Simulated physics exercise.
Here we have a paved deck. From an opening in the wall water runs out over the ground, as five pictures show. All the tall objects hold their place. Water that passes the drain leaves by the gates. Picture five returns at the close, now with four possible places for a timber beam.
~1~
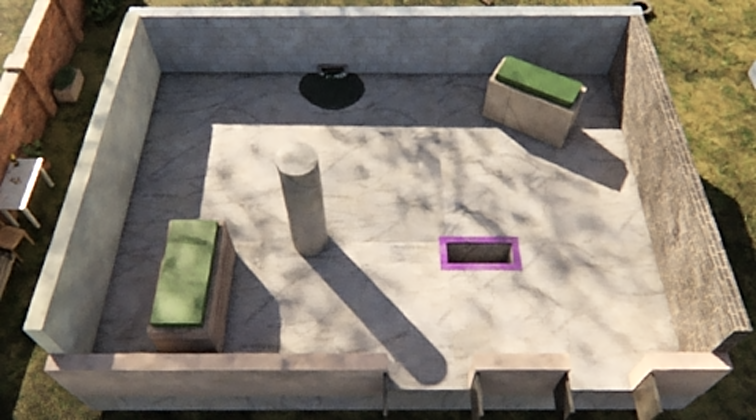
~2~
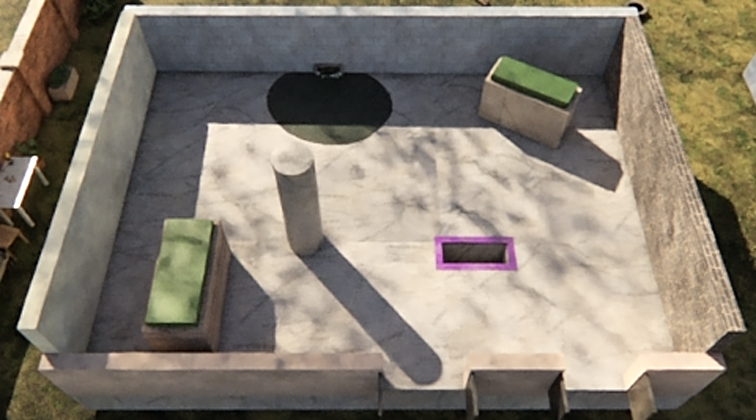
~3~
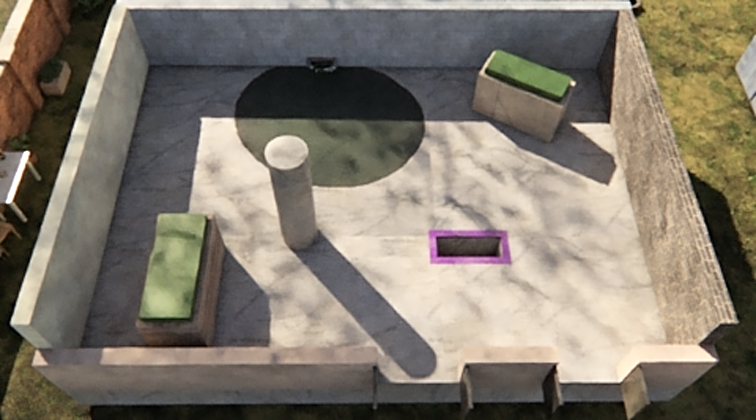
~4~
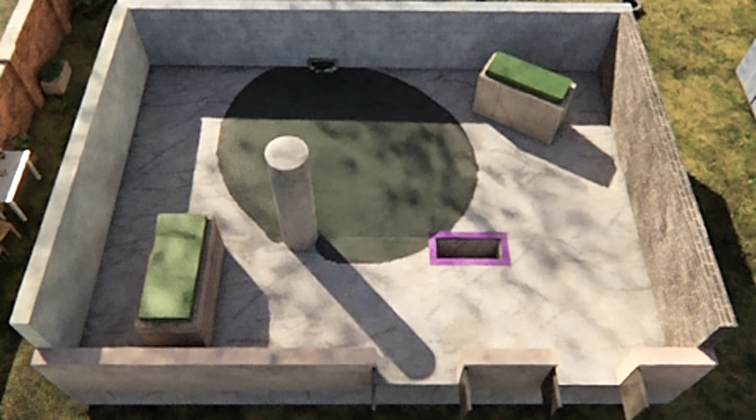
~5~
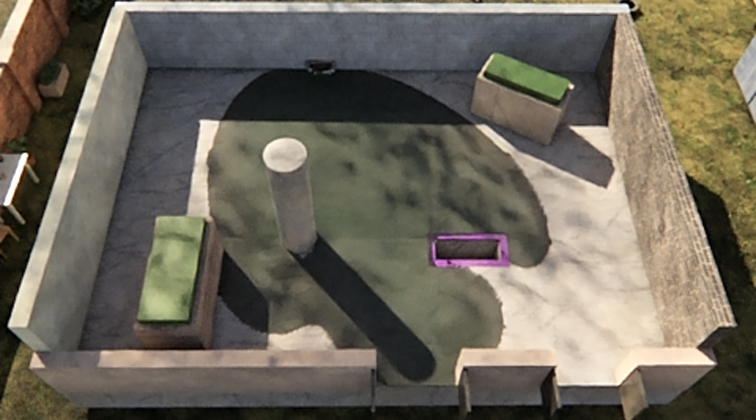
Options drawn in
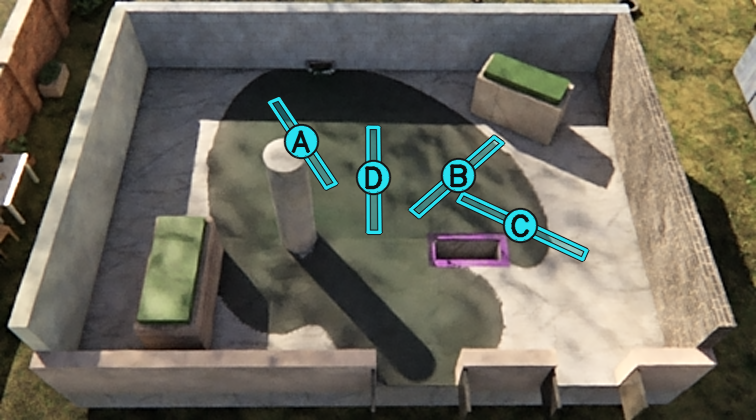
A dark, wet patch spread from a small outlet by the back wall across the paved deck, passing around the round pillar and then reaching the purple-edged drain, while the green-topped blocks stayed put.
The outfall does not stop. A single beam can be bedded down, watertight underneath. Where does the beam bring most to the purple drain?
Best: A.
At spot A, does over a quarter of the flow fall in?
Yes.
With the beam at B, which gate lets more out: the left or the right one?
The left gate.
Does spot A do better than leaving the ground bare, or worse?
Better.
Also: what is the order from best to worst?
The order is A, C, D, B.
On the marked copy, A from (274, 100) to (331, 185); B from (414, 213) to (498, 140); C from (460, 197) to (584, 254); D from (374, 232) to (373, 127).
With A, about 37 % of the stream goes into the purple drain, about 62 % out by the gates.
With B, about 5 % of the stream goes into the purple drain, about 93 % out by the gates.
With C, about 24 % of the stream goes into the purple drain, about 76 % out by the gates.
With D, about 10 % of the stream goes into the purple drain, about 89 % out by the gates.
